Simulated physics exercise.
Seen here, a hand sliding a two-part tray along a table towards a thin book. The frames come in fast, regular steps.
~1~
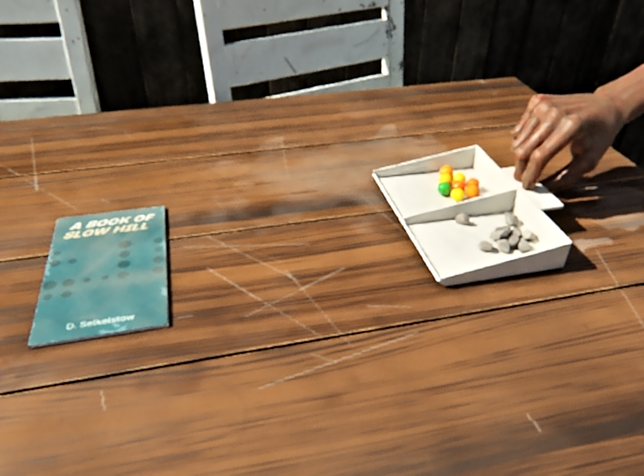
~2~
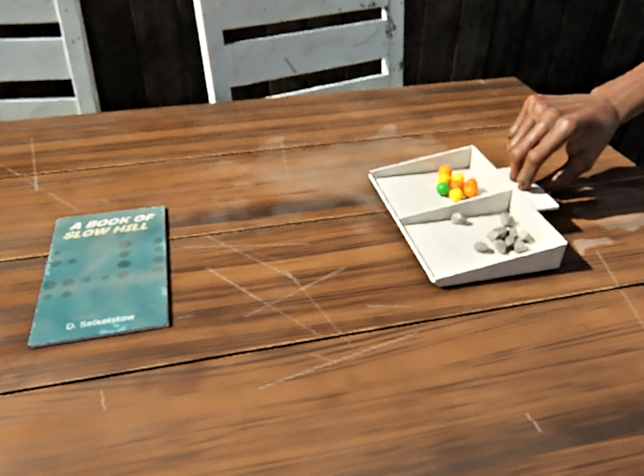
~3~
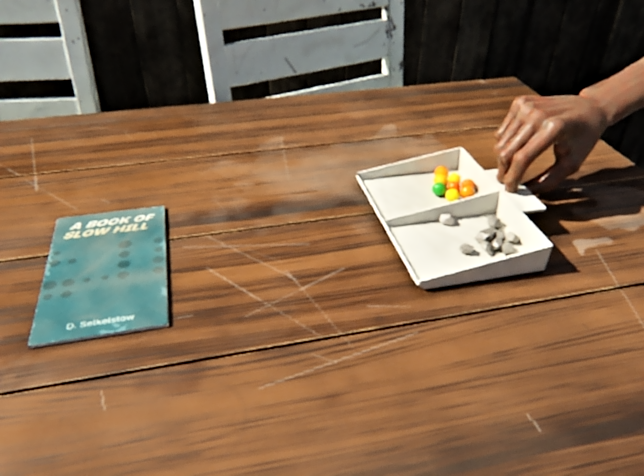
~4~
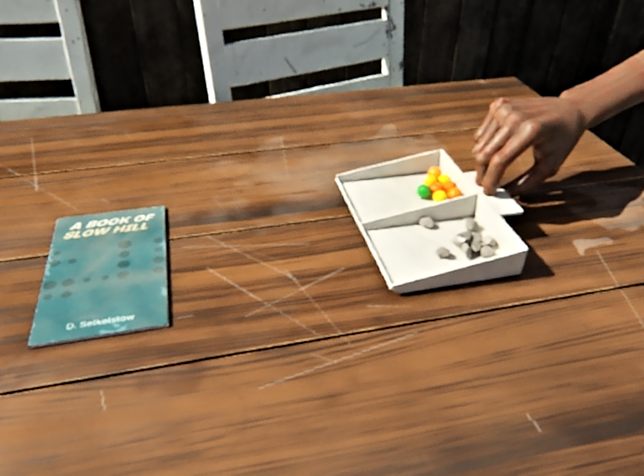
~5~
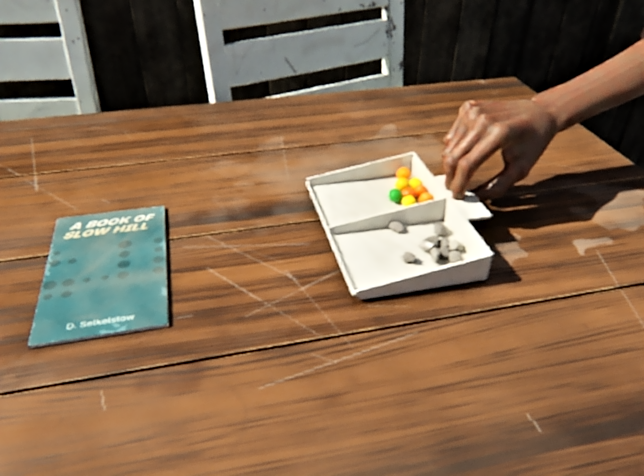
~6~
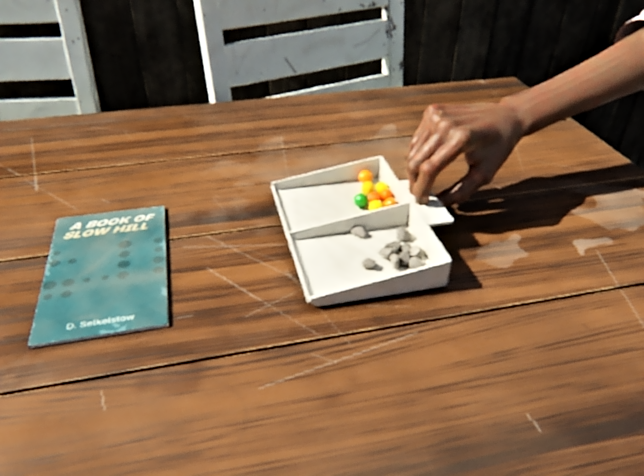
In the video, a hand slides a white two-part tray holding colourful gumballs and bits of grey gravel leftward across a wooden table, moving slowly at first and then faster, while a thin teal book lies still at left.
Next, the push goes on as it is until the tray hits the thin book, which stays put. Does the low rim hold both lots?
The near batch stays in the tray and the far batch sends some over the front rim.
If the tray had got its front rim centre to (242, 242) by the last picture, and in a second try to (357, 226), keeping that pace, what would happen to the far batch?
At the first place it throws some past the low edge, at the second it is held by the rim.
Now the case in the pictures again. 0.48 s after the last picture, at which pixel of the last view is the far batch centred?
Near (145, 224).
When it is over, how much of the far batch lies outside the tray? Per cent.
It comes to 60 per cent or so.
Then, 0.09 s after the last picture, tray still sliding, front rim near (222, 245); near batch all inside; far batch all inside.
Then, 0.27 s after the last picture, tray stopped at the thin book; near batch all inside, moved towards the front rim; far batch all inside, moved towards the front rim.
Then, 0.48 s after the last picture, tray stopped at the thin book; near batch all inside, moved towards the front rim; far batch about two thirds out of the tray.
By the end, tray stopped at the thin book; near batch all inside, moved towards the front rim; far batch about two thirds out of the tray.
